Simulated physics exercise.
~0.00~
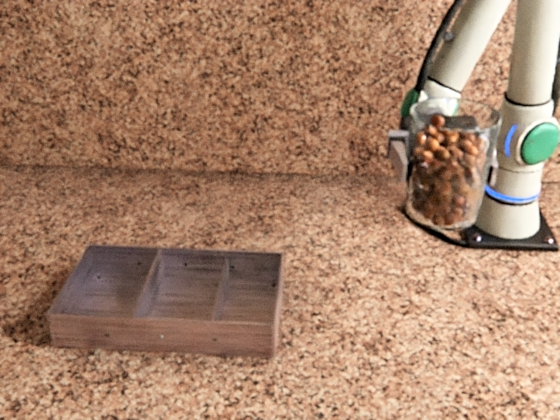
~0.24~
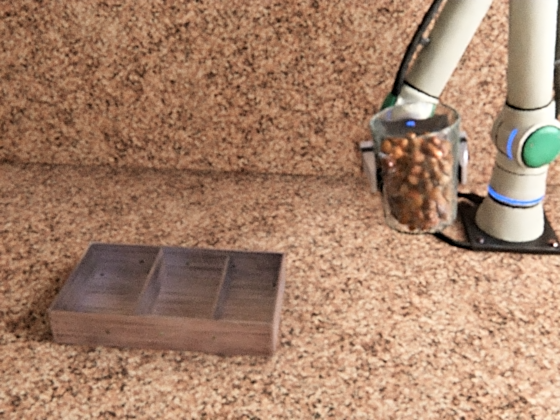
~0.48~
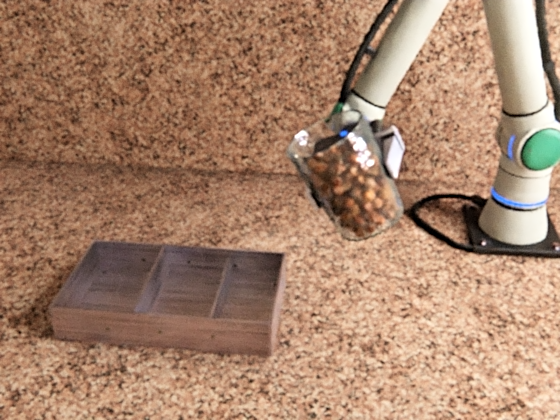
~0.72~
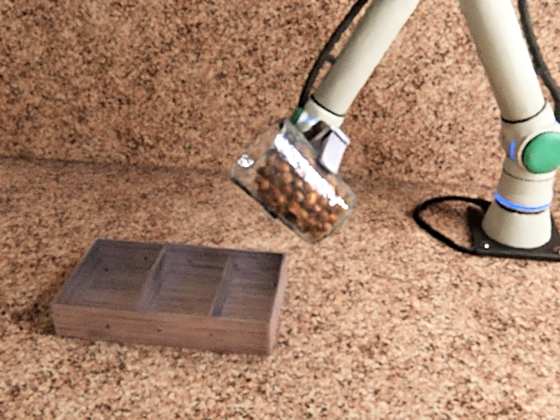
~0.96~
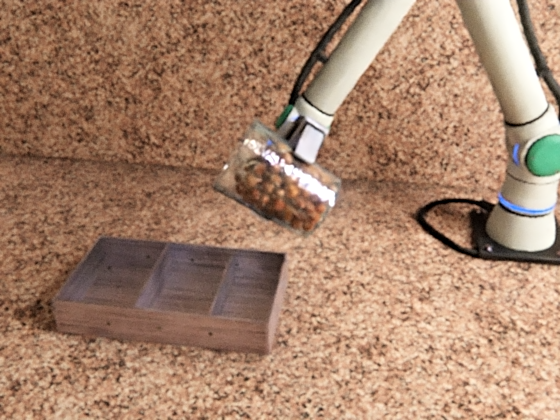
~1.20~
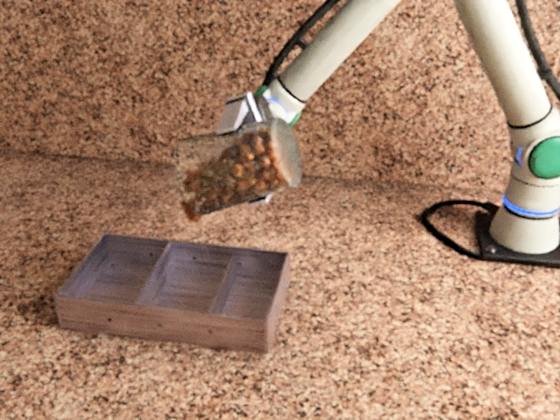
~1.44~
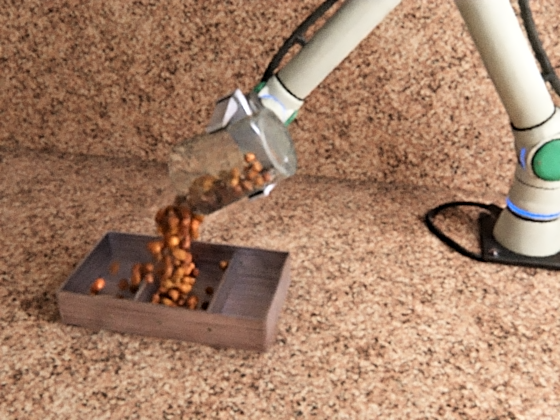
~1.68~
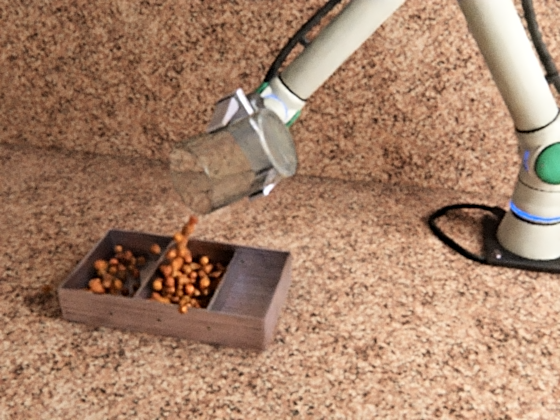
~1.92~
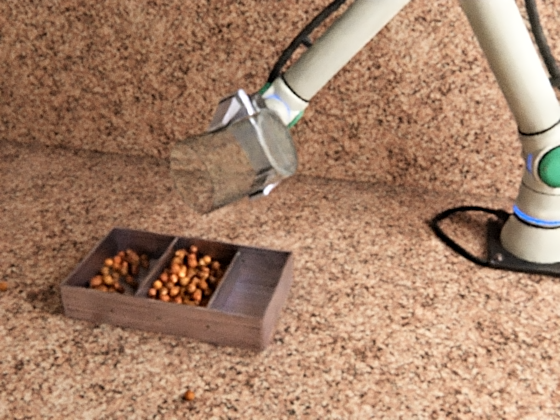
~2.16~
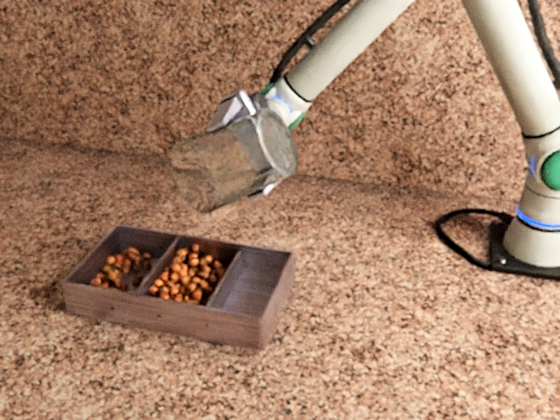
On a speckled stone-patterned surface, a robot arm carries a glass left, tipping hazelnuts into a divided box's left and middle compartments.
